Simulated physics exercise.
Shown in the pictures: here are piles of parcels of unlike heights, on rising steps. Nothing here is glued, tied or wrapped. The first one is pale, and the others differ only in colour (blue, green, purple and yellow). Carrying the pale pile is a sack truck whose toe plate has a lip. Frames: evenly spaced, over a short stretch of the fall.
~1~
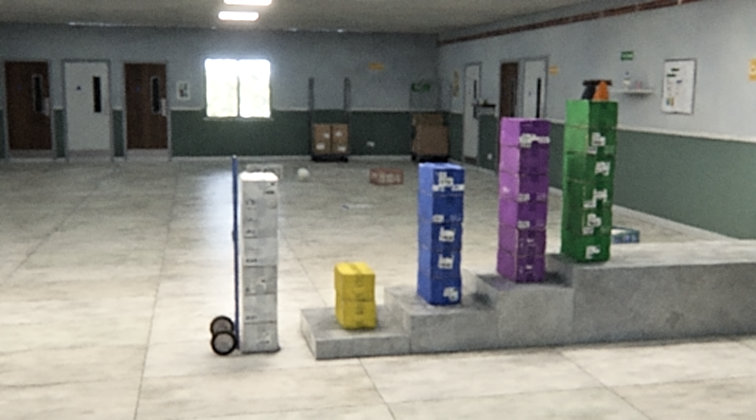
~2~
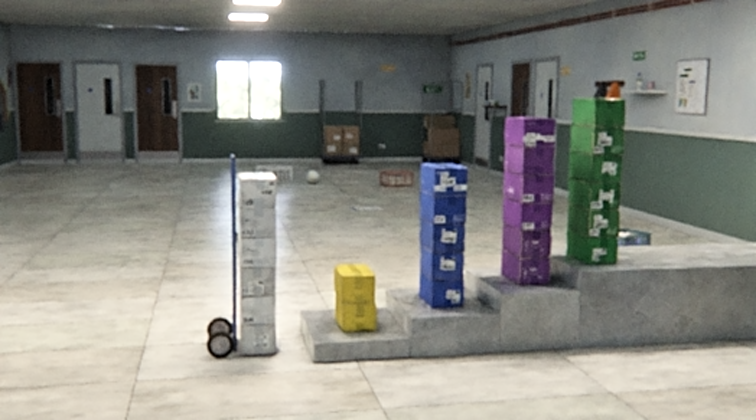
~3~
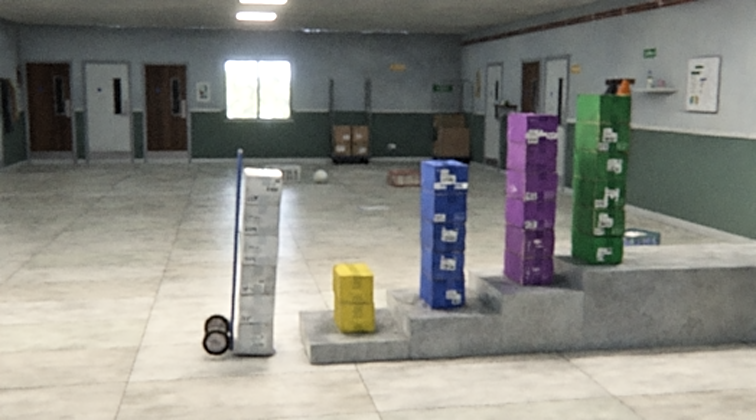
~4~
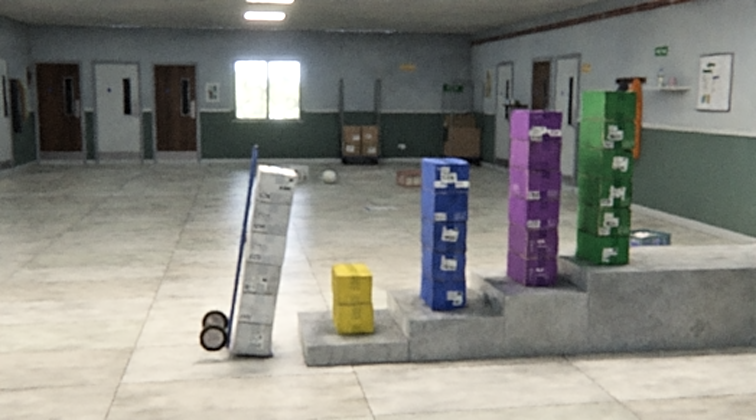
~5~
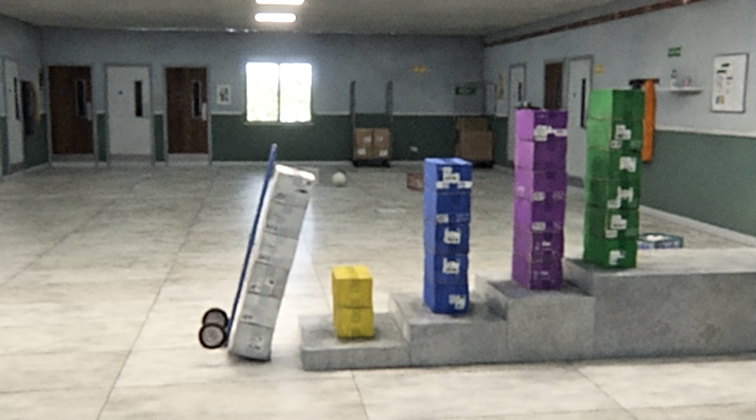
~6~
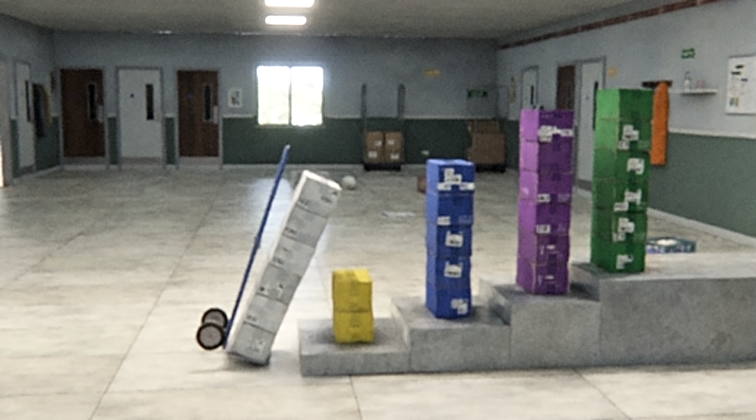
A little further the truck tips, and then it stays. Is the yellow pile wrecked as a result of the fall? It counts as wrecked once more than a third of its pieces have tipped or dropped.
No.
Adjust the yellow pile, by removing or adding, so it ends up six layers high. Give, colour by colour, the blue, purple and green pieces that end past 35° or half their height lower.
Final down tally: Blue = 4; purple = 6; green = 6.
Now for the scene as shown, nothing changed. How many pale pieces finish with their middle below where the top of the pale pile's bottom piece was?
1 in all.
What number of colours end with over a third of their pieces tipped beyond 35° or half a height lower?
Total: 0.
Soon, 1 of the pale pile down; none of the 2 yellow parcels down (0 of 19 in all colours); top yellow parcel unmoved.
A while on, 6 of the pale pile down; none of the 2 yellow parcels down (0 of 19 in all colours); top yellow parcel displaced a little.
Finally, 6 of the pale pile down; none of the 2 yellow parcels down (0 of 19 in all colours); top yellow parcel displaced a little; top blue parcel unmoved. Seen by the last camera, middles, top yellow parcel near (361, 290), top blue parcel near (451, 177).
